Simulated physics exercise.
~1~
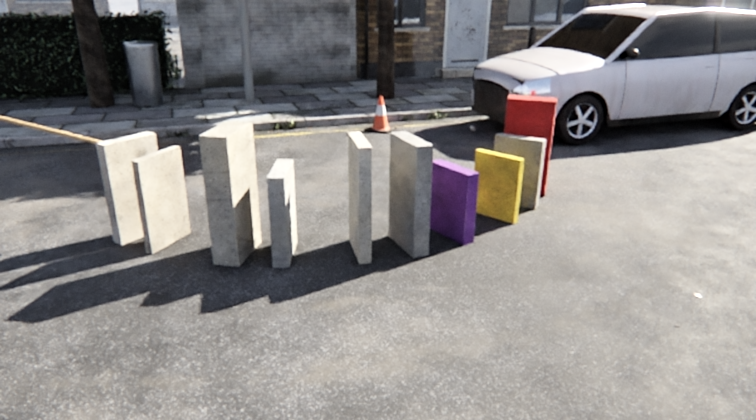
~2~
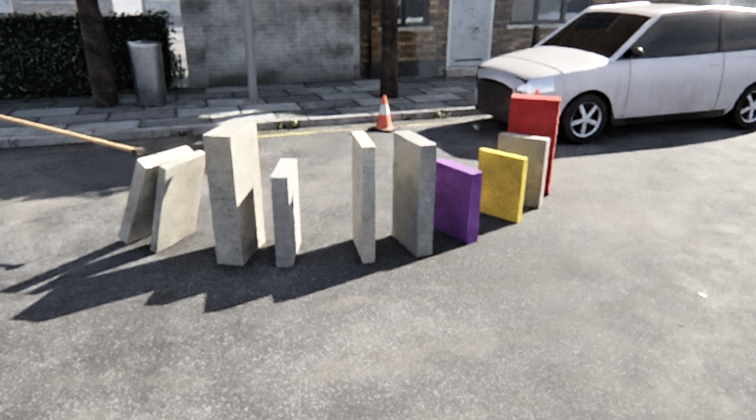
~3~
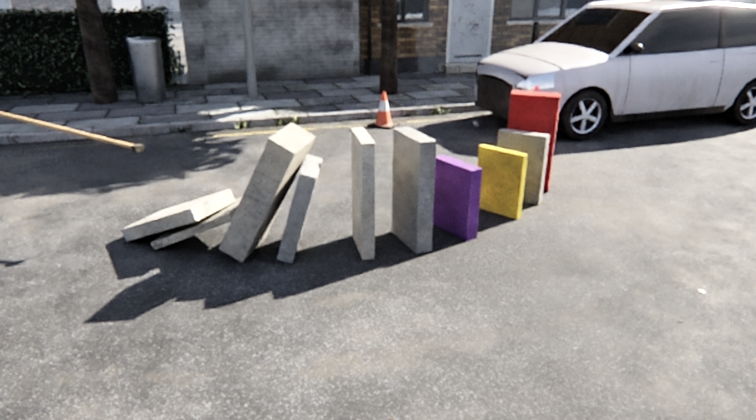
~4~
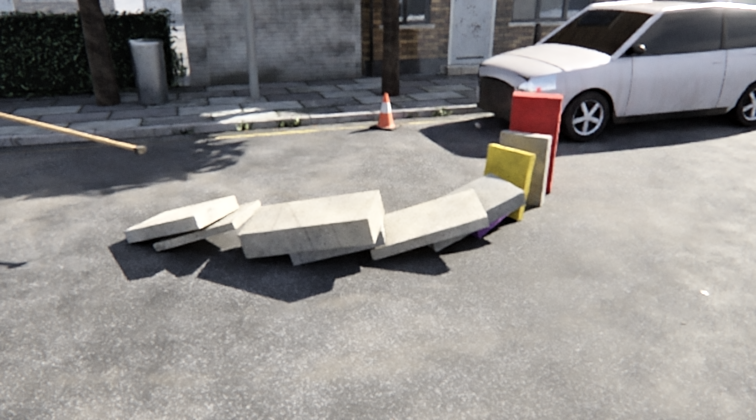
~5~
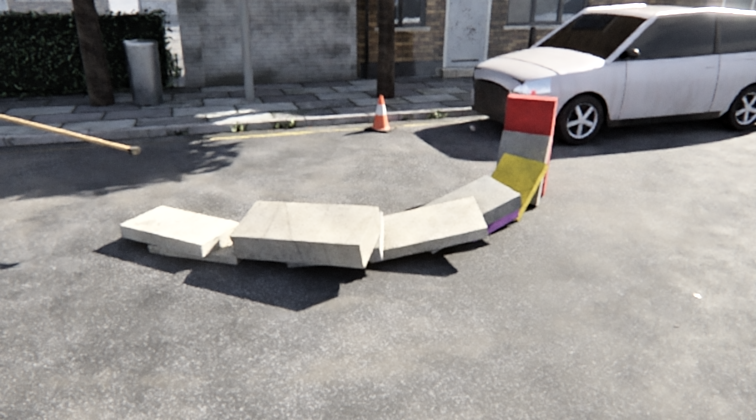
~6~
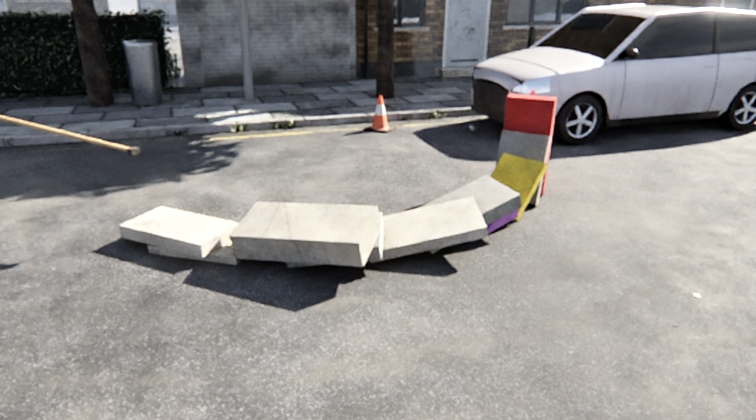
A pole tips the first slab, toppling others rightward until the red slab stays standing.
